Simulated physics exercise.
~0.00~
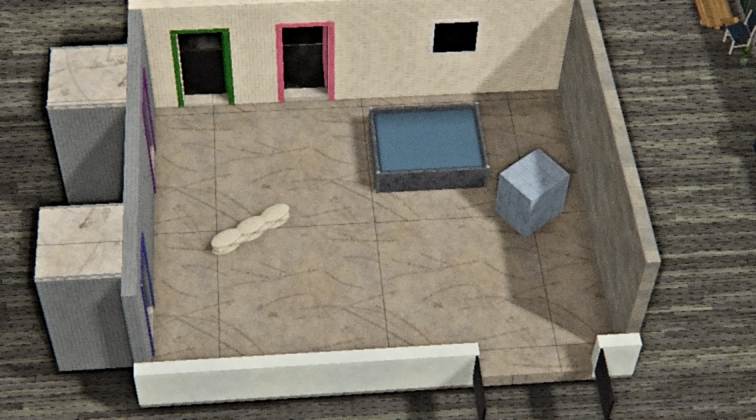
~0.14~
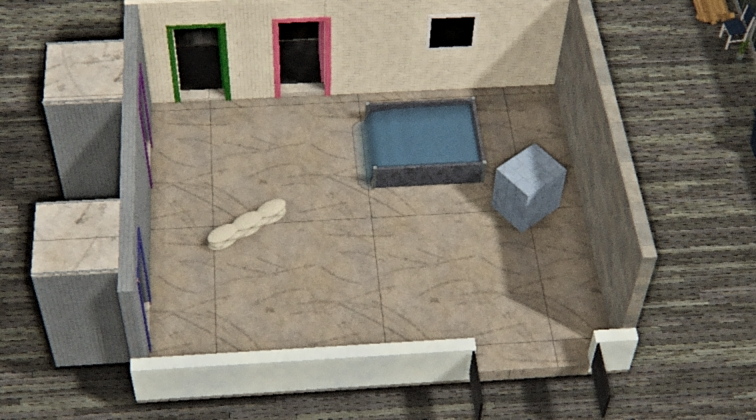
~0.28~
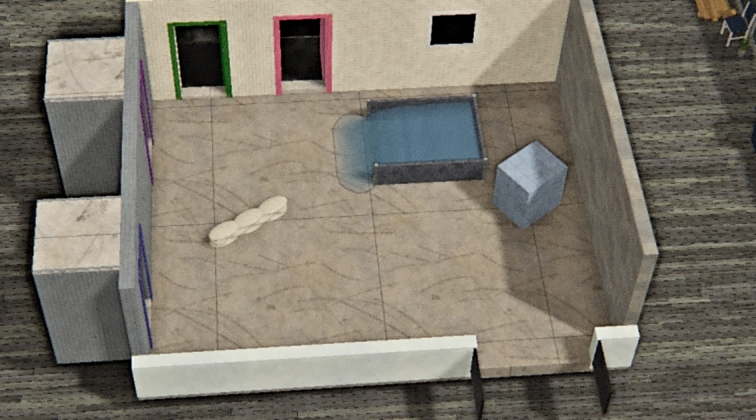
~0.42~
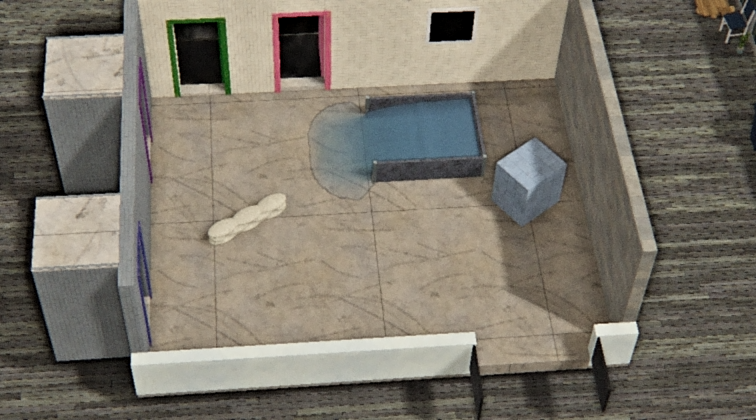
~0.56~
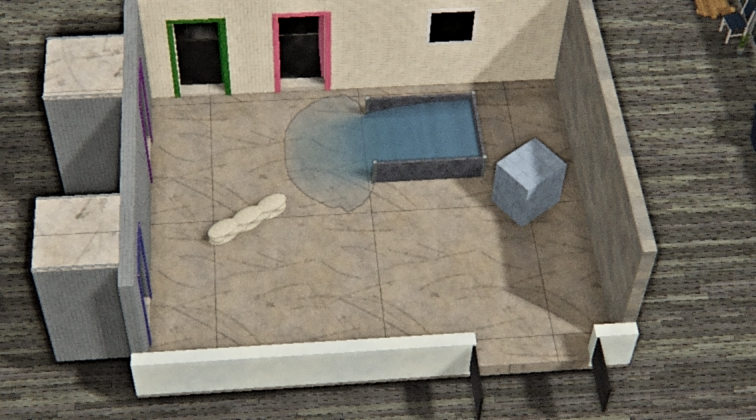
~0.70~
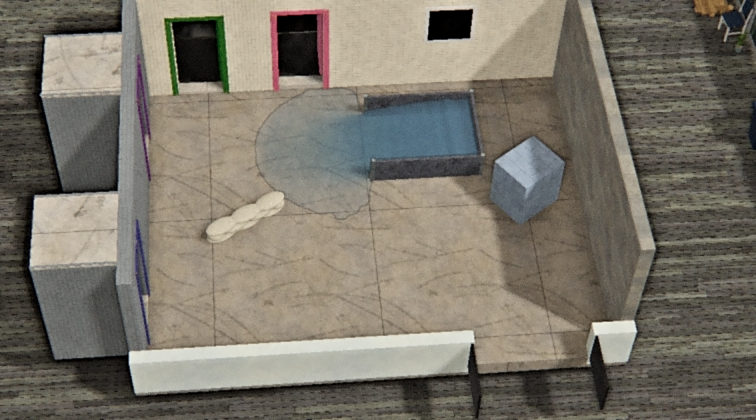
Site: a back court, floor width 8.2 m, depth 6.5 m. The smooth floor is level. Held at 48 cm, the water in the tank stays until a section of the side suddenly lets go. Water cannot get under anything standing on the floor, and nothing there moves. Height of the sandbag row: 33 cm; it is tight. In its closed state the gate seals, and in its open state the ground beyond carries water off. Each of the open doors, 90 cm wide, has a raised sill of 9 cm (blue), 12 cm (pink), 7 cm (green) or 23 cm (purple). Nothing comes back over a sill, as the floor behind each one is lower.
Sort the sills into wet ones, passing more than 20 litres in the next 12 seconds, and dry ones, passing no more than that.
Blue door: Dry; pink door: Dry; green door: Wet; purple door: Dry.
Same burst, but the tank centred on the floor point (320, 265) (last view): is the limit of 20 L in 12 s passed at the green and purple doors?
Against that limit: Green under, purple under.
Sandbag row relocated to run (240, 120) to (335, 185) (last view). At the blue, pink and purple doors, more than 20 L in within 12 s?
Well, the blue one is within bounds, the pink one is more than allowed, and the purple one is within bounds.
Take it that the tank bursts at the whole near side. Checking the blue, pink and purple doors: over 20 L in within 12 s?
So blue ends up short of it, pink short of it, purple short of it.
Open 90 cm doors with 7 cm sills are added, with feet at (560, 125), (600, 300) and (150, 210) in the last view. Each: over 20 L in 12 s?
Taking them in order, the first gets too little, the second too little and the third enough.
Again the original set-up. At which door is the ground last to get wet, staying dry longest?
Lab note: Last arrival at the blue door.
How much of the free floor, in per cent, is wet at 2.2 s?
Wet share: Near 30 percent.
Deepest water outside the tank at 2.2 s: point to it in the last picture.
Roughly pixel (150, 98).
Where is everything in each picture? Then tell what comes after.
The first picture shows still water, 48 cm deep, in the tank at (428, 141).
In the second picture, the front is at (360, 124), 0.8 m from the gap at (372, 148); 0.3 m2 of floor is under water; 48 cm left at the back of the tank.
In the third picture, the front is at (349, 117), 1.0 m from the gap at (373, 147); 1.1 m2 of floor is under water; 48 cm left at the back of the tank.
In the fourth picture, water pours out at (372, 144) and has run 1.3 m, to (329, 111); typically 7 cm deep outside, 48 cm at the tank's back.
In the fifth picture, water pours out at (372, 145) and has run 1.7 m, to (292, 129); typically 6 cm deep outside, 48 cm at the tank's back.
In the sixth picture, the front is at (261, 142), 2.2 m from the gap at (370, 143); 4.6 m2 of floor is under water; 44 cm left at the back of the tank.
After 1.4 s water covers 20 % of the floor and is deepest (20 cm) near (363, 155); blue door not reached, pink door 9 cm at the sill, 0 L in, green door not reached, purple door not reached.
After 2.2 s water covers 30 % of the floor and is deepest (26 cm) near (150, 98); blue door not reached, pink door 10 cm at the sill, 0 L in, green door 9 cm at the sill, 0 L in, purple door 18 cm at the sill, 0 L in.
After 3.5 s water covers 40 % of the floor and is deepest (22 cm) near (150, 118); blue door 3 cm at the sill, 0 L in, pink door 7 cm at the sill, 0 L in, green door 12 cm at the sill, 5 L in, purple door 20 cm at the sill, 0 L in.
After 7.0 s water covers 45 % of the floor and is deepest (14 cm) near (149, 373); blue door 6 cm at the sill, 0 L in, pink door 7 cm at the sill, 0 L in, green door 7 cm at the sill, 49 L in, purple door 6 cm at the sill, 0 L in.
After 12.0 s water covers 80 % of the floor and is deepest (6 cm) near (149, 373); blue door 5 cm at the sill, 0 L in, pink door 4 cm at the sill, 0 L in, green door 5 cm at the sill, 50 L in, purple door 4 cm at the sill, 0 L in.
